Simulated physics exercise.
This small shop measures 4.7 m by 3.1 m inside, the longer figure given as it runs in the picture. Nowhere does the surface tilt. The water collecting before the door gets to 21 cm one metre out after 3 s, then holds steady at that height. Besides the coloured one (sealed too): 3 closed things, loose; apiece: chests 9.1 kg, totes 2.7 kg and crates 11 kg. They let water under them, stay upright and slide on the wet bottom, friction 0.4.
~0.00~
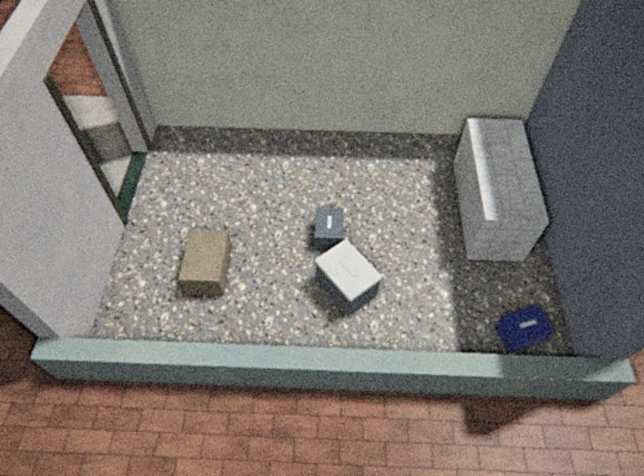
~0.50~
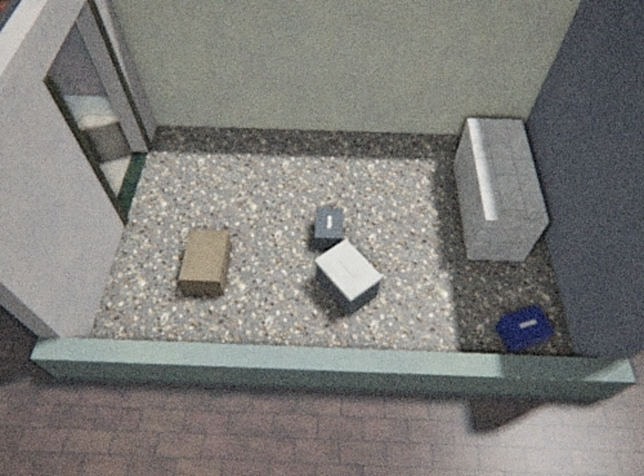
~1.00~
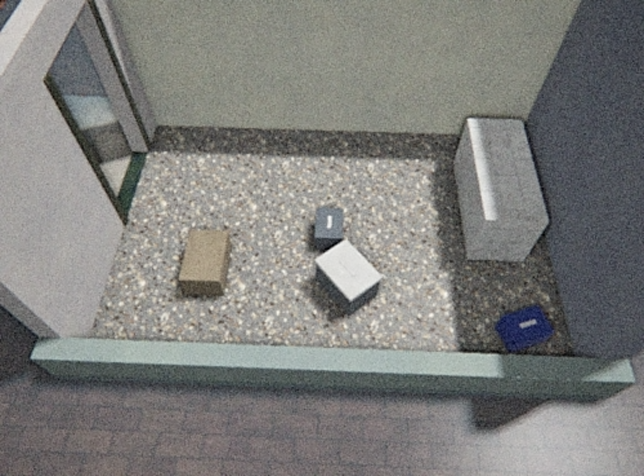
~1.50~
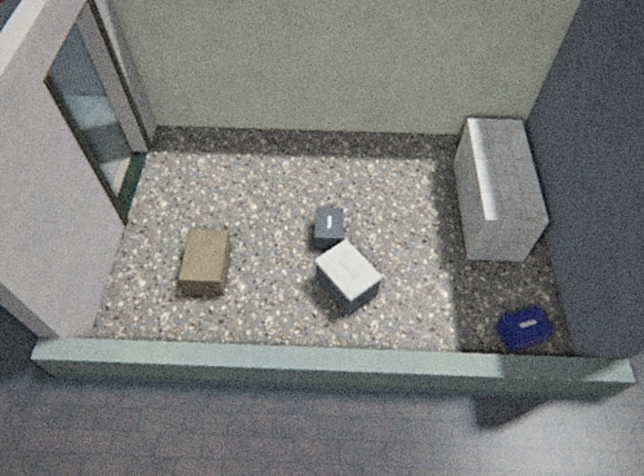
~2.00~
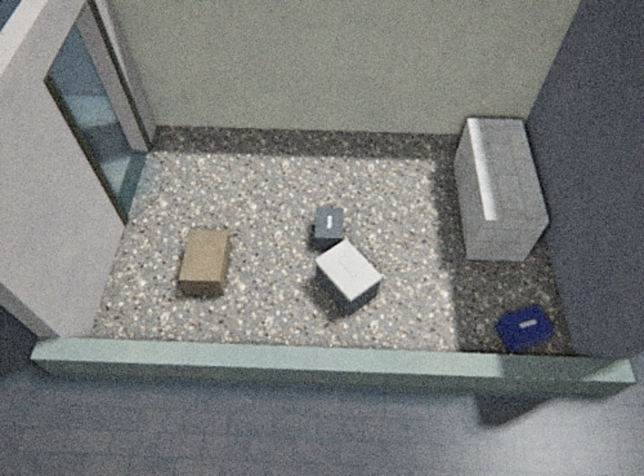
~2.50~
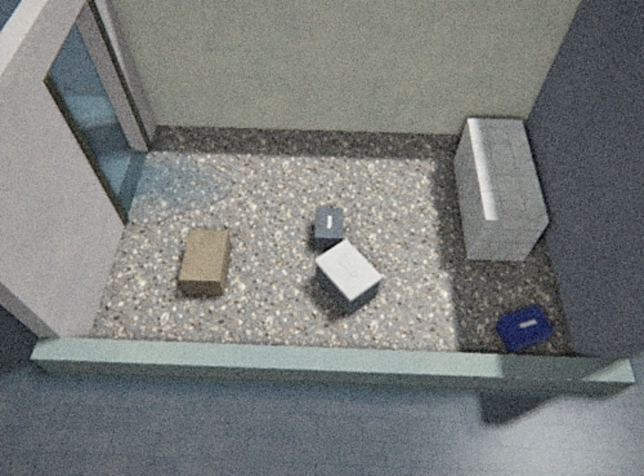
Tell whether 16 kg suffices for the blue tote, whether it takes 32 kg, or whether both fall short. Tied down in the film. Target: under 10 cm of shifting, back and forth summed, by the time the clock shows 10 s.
Looks to me like only the heavy option works.
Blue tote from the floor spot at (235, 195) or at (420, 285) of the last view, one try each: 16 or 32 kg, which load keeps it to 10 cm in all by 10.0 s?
Result, try 1: Heavy passes, light fails; try 2: Both pass.
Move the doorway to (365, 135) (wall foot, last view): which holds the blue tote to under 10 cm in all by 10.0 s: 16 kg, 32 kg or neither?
I'd say the lighter one will work.
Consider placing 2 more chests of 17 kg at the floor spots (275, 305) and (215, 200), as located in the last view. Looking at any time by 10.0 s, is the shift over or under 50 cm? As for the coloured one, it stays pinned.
Well, below half a metre and then beyond half a metre.
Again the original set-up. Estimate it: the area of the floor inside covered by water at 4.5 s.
Some 8.5 m2.
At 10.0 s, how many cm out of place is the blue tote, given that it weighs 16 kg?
Roughly 30 cm.
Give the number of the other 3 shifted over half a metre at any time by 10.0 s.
I count 2 of them.
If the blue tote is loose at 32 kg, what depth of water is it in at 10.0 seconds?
15 cm, roughly.
After 3.5 s the blue tote would be 0 cm from its start with 16 kg and 0 cm from its start with 32 kg; 0 cm of water round it then.
After 4.5 s the blue tote would be 0 cm from its start with 16 kg and 0 cm from its start with 32 kg; 0 cm of water round it then.
After 7.0 s the blue tote would be 0 cm from its start with 16 kg and 0 cm from its start with 32 kg; 3 cm of water round it then.
After 10.0 s the blue tote would be 30 cm from its start with 16 kg and 0 cm from its start with 32 kg; 15 cm of water round it then.
